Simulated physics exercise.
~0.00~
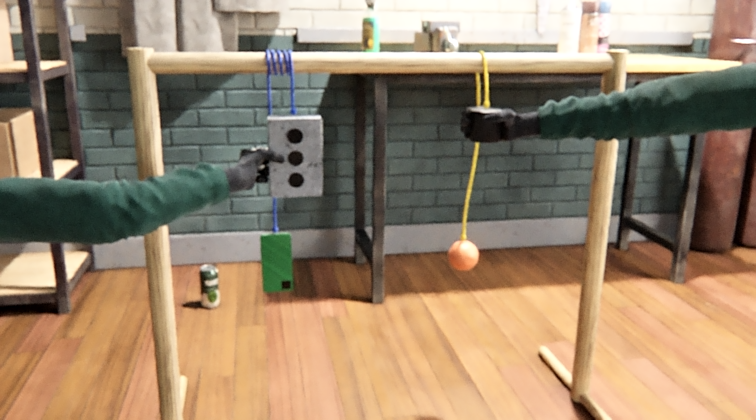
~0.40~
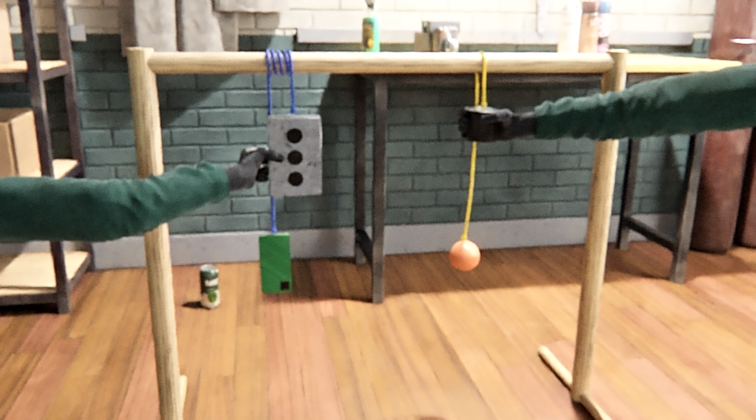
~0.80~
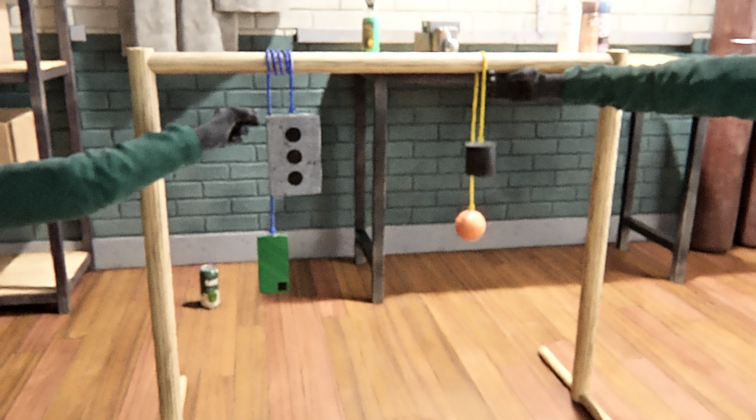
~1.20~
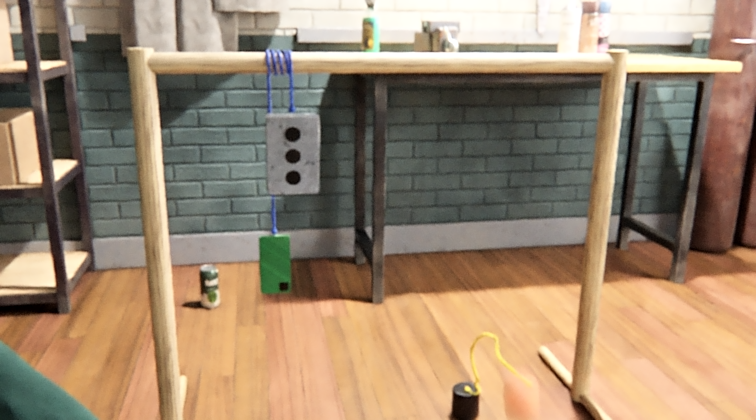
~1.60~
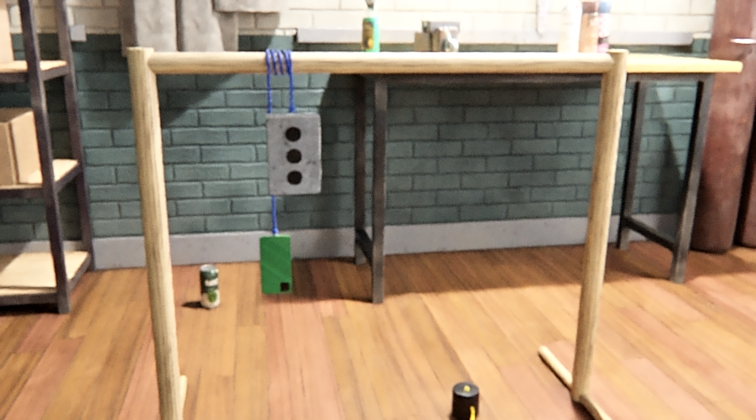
Black cylinder dropping to the floor with its yellow cord and orange ball after gloved hands let go, grey block staying hung.
